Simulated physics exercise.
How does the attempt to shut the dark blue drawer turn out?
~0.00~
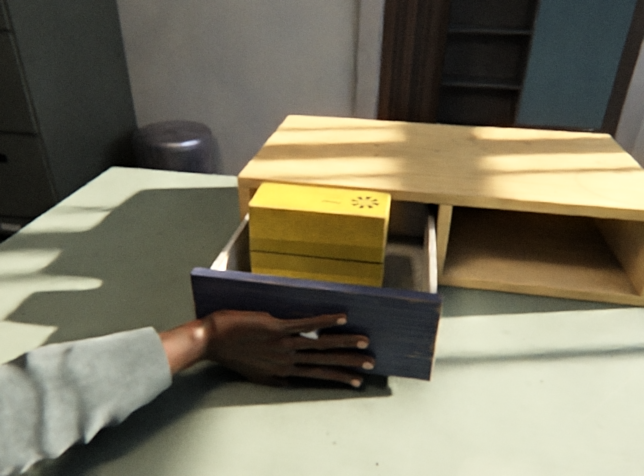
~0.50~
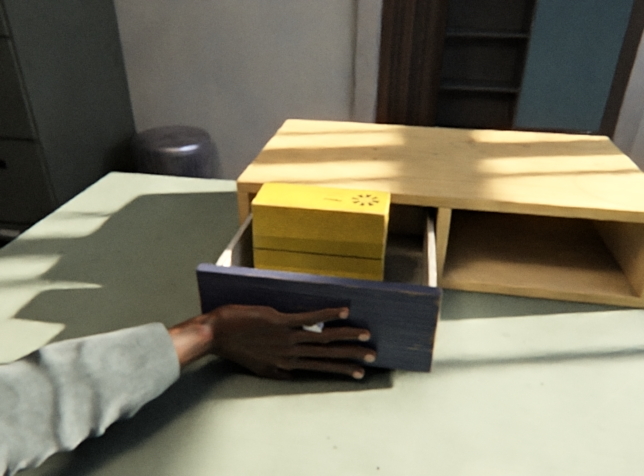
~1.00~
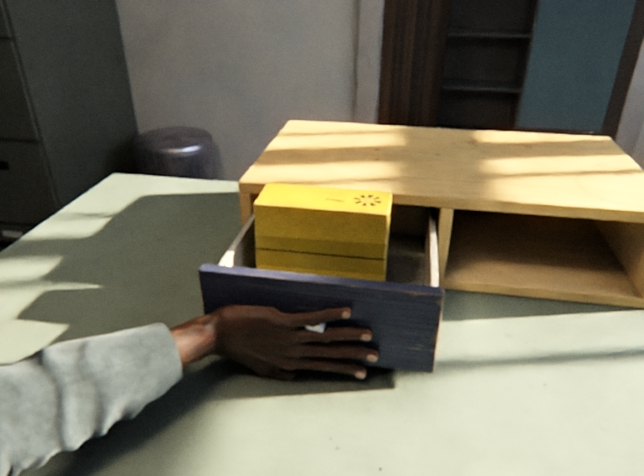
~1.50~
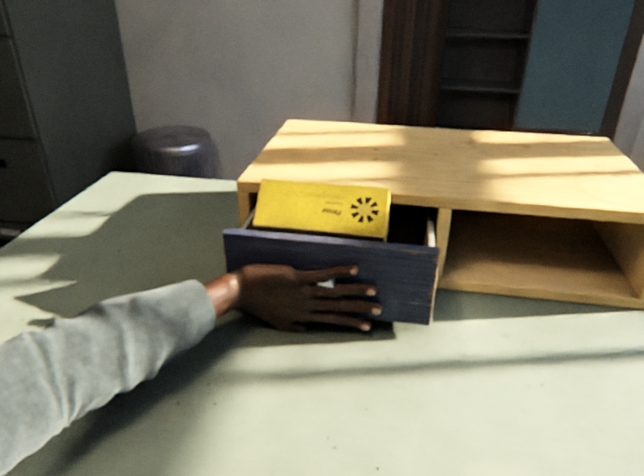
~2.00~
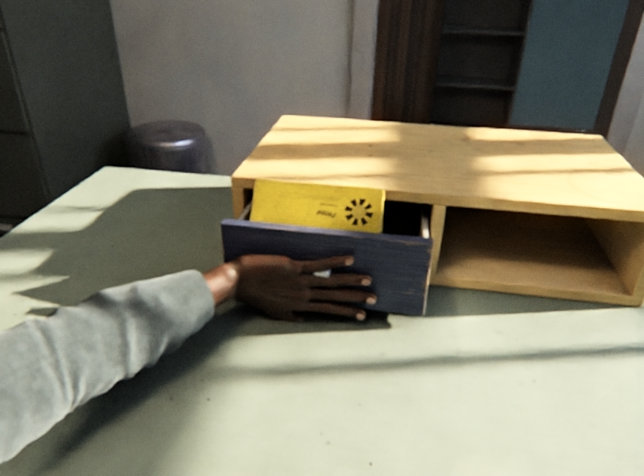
The drawer moves part of the way in but stays ajar, with the yellow box tilted inside it.
